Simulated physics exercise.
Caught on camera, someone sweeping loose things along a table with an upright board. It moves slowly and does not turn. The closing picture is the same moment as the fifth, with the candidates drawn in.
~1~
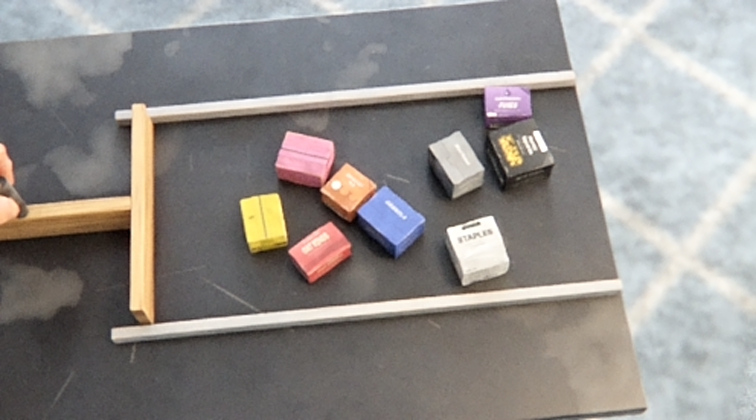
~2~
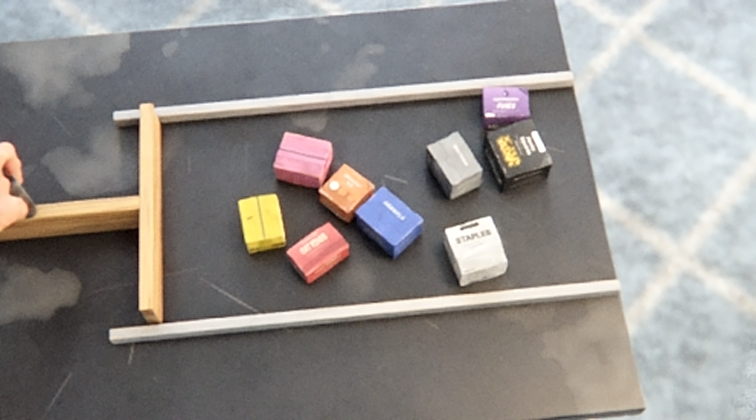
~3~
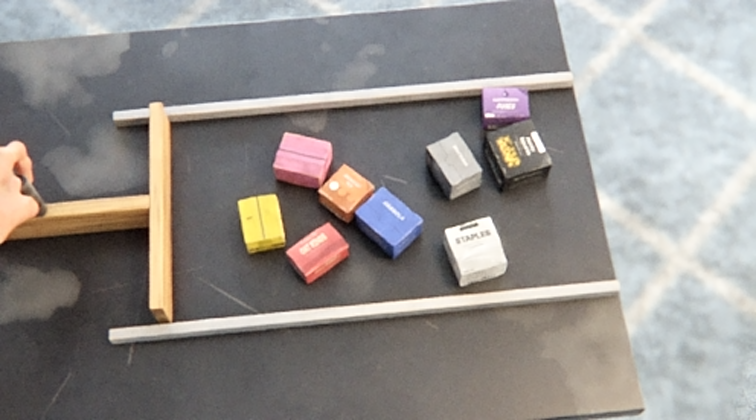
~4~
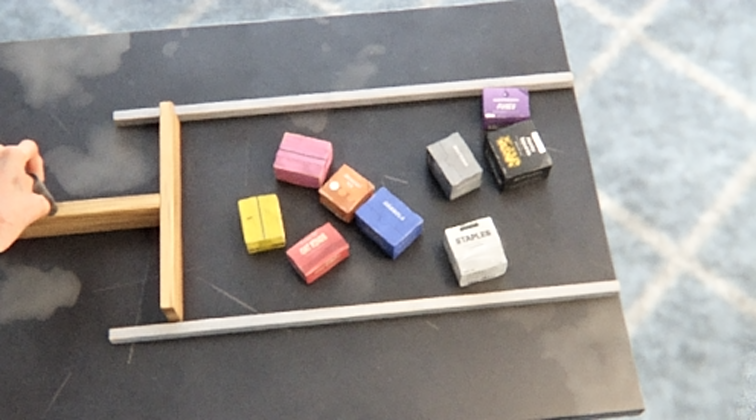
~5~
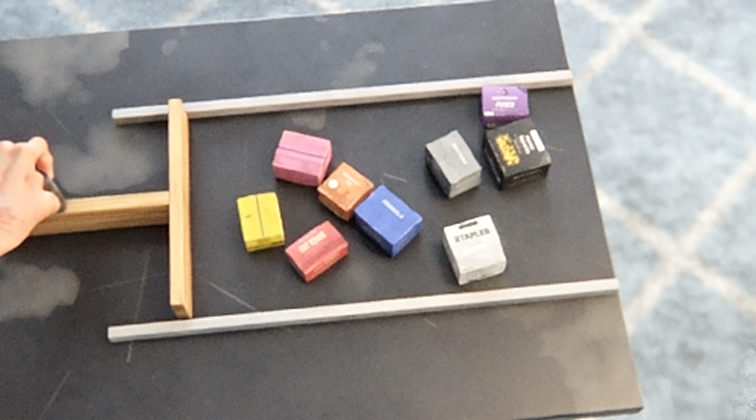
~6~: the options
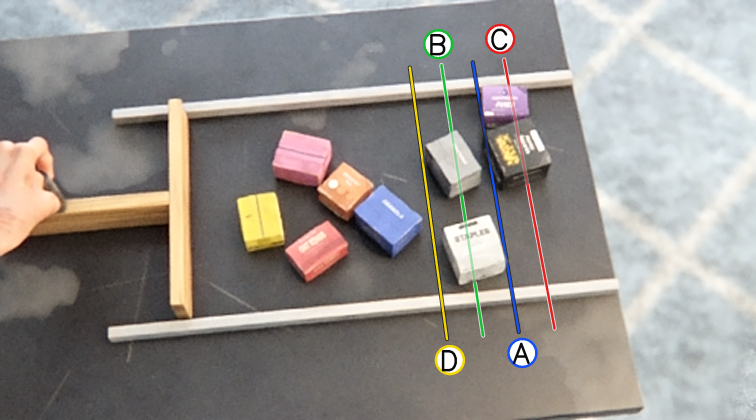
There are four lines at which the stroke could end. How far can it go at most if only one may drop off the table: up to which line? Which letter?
Up to line A.
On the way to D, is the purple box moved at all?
No.
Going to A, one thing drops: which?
It is the black packet.
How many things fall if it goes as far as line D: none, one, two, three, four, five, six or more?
The count is none.
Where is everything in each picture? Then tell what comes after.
The first picture shows grey box (455, 166); orange packet (348, 193); pink box (306, 160).
The second picture shows board (146, 201); yellow box (263, 224).
The third picture shows board (155, 200); purple box (504, 109).
The fourth picture shows board (167, 199); blue packet (388, 222).
The fifth picture shows board (176, 197); grey box (452, 165); orange packet (345, 192); pink box (303, 159).
On the marked copy, A at (494, 188); B at (461, 191); C at (528, 185); D at (427, 194).
Taking A. A third of the way, board (291, 186); red packet (333, 259); pink box (321, 153).
Two thirds of the way, board (405, 176); black packet (538, 147); grey box (497, 156).
When it is over, board (493, 168); black packet over the edge; grey box (571, 139); one fallen.
As for the rest, B is within the limit but short; C drops four; D is within the limit but short.
